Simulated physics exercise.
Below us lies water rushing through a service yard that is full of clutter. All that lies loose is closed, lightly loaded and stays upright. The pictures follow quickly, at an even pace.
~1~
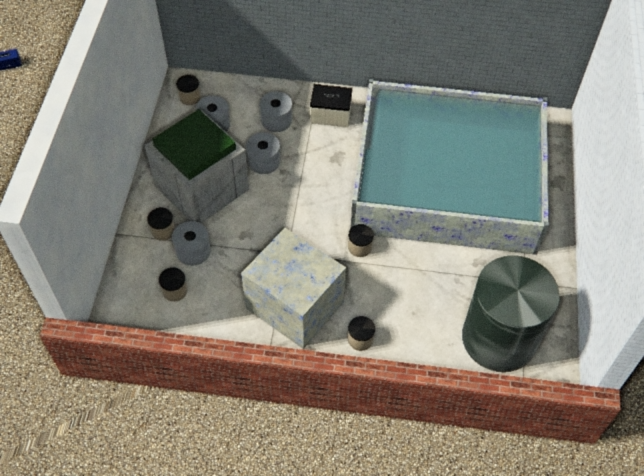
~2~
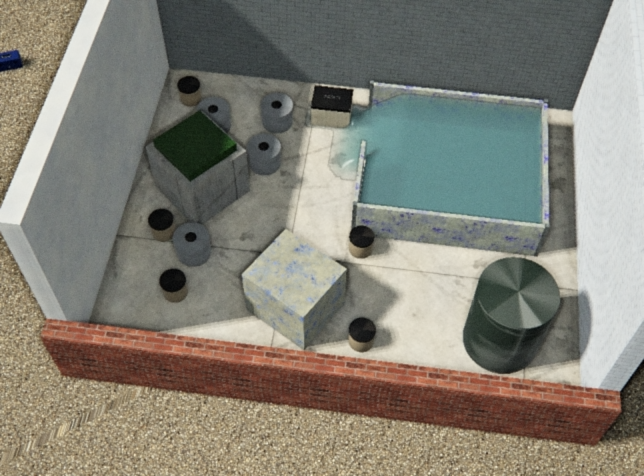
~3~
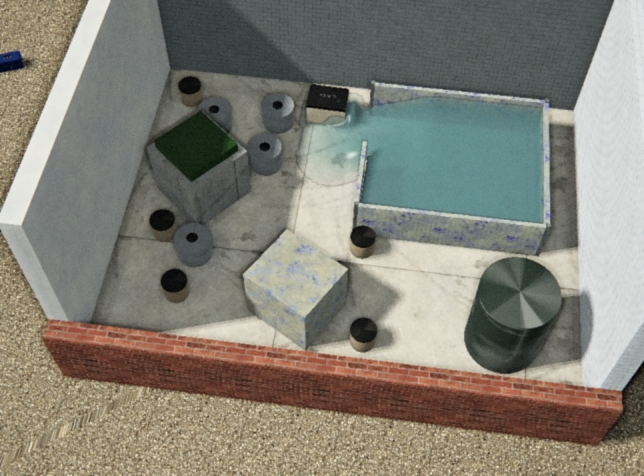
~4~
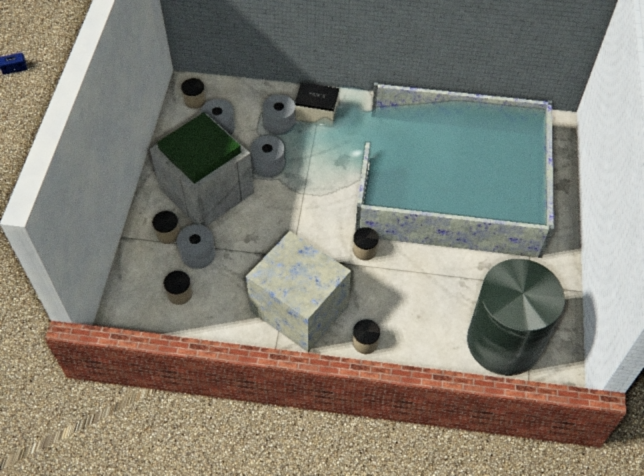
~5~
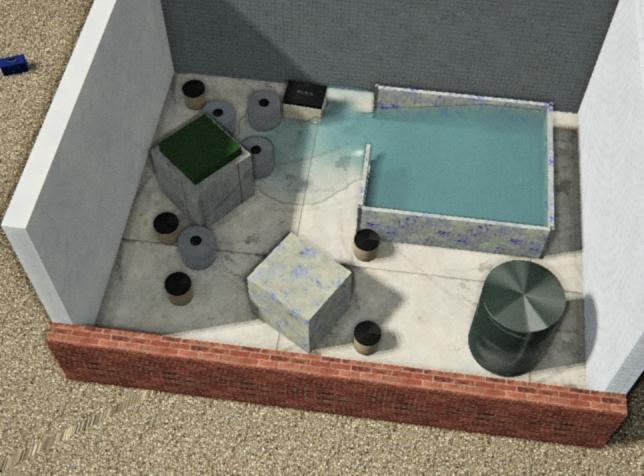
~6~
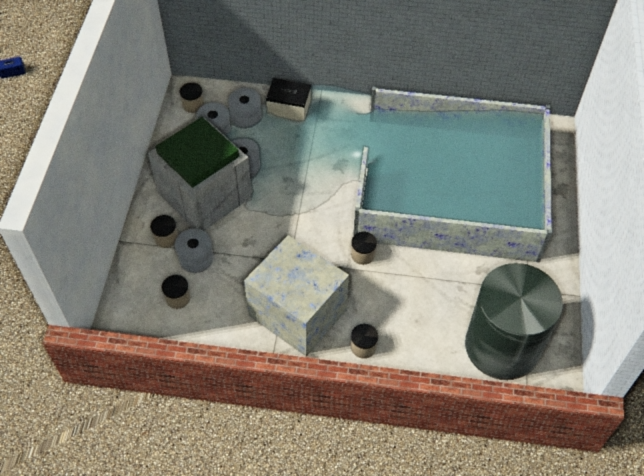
Water pouring through a gap in a raised pool's left side, spreading across a walled yard and pushing a black-topped box and grey tubs leftward.
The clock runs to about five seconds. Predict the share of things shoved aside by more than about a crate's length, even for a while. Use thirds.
Share: At least two thirds.
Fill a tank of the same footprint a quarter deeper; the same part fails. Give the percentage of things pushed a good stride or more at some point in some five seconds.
Some 90 per cent.
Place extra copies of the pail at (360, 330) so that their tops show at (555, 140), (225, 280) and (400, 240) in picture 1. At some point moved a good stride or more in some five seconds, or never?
In that order: No, shifted that much, less than that.
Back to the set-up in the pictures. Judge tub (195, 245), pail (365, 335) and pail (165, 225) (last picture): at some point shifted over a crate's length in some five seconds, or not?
As listed: Pushed that far, no, swept aside.
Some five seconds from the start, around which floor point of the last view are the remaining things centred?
Near (233, 232).
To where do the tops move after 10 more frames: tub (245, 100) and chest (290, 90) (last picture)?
Roughly at (199, 62) and (217, 90).
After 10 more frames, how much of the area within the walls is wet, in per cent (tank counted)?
Some 50 per cent.
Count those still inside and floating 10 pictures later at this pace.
The number is 5.
A moment on, 3 of 10 are well off their spots; 1 afloat.
Next, 4 of 10 are well off their spots; 5 afloat.
Later, 5 of 10 are well off their spots; 8 afloat.
In the end, 7 of 10 are well off their spots, and 7 have been at some point; 8 afloat.
